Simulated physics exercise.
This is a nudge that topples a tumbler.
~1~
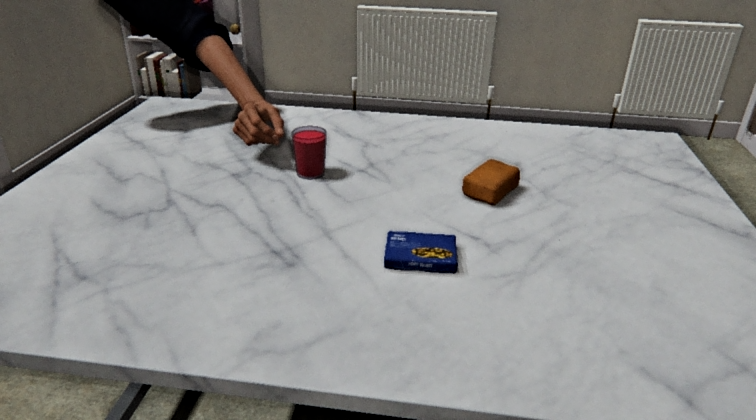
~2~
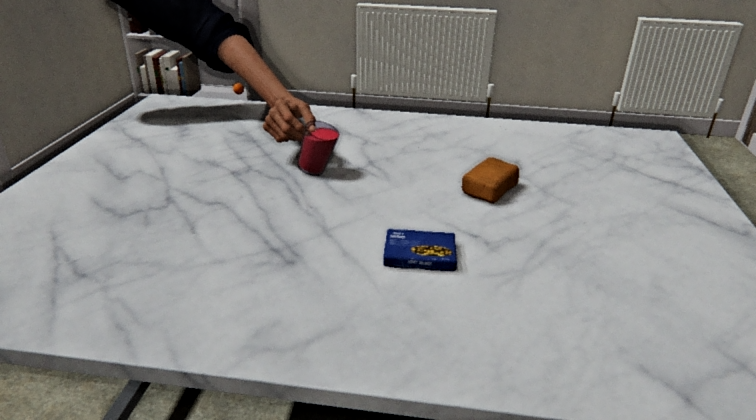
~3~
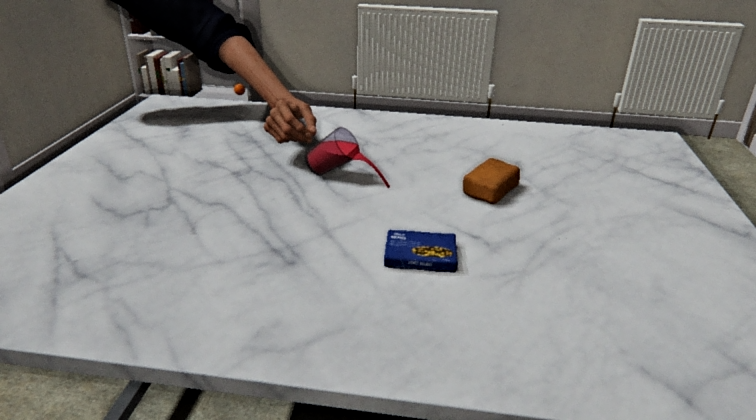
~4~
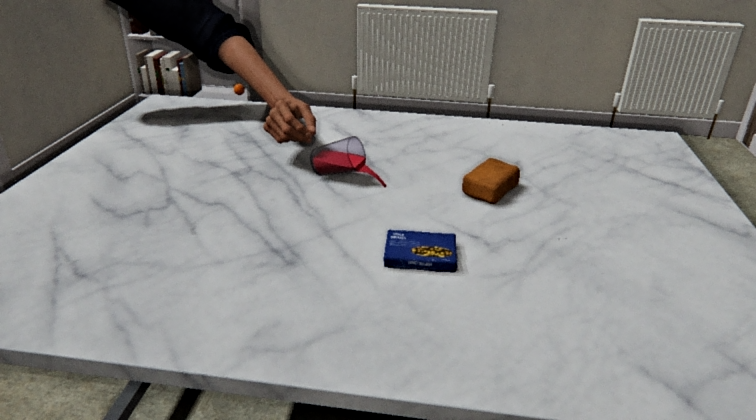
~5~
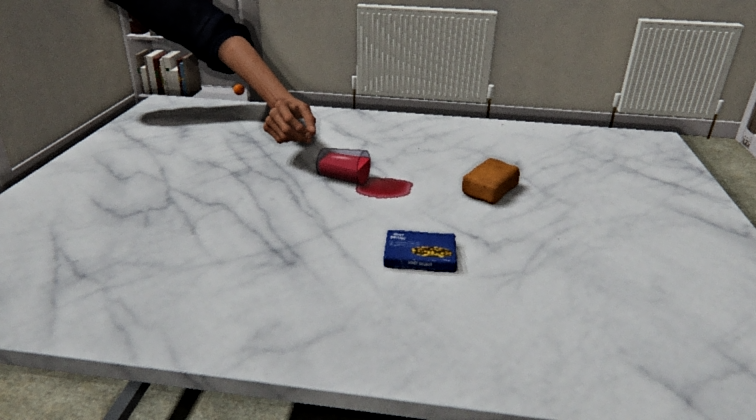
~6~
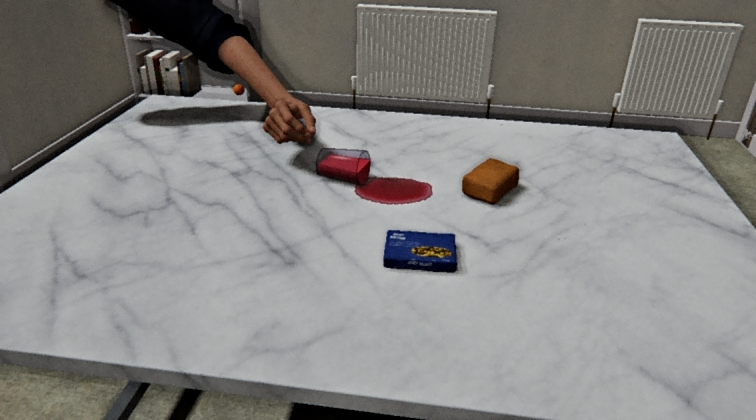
A glass tumbler nearly full of red liquid stands upright on a marble table as a hand reaches in from the left and pushes its side. It tips over to the right, pouring out a red stream, then lies on its side while a puddle spreads near a brown bread roll and a blue packet.
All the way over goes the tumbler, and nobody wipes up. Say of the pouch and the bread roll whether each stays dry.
I expect the pouch will be left wet, I expect the bread roll will be left wet.
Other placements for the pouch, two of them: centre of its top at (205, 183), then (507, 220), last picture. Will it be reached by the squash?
Try one - it is not hit; try two - it gets hit.
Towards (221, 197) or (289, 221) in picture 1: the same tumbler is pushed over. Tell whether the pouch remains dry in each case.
Toward the first spot it is missed, and toward the second it gets touched.
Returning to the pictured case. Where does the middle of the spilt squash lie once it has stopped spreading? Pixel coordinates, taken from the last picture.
About (490, 211).
A moment on, the puddle covers about as much as a plate; the pouch is untouched; the bread roll is reached.
Further on, the puddle covers about as much as a big tray; the pouch is reached; the bread roll is reached.
When it is over, the puddle covers about as much as a big tray; the pouch is reached; the bread roll is reached.
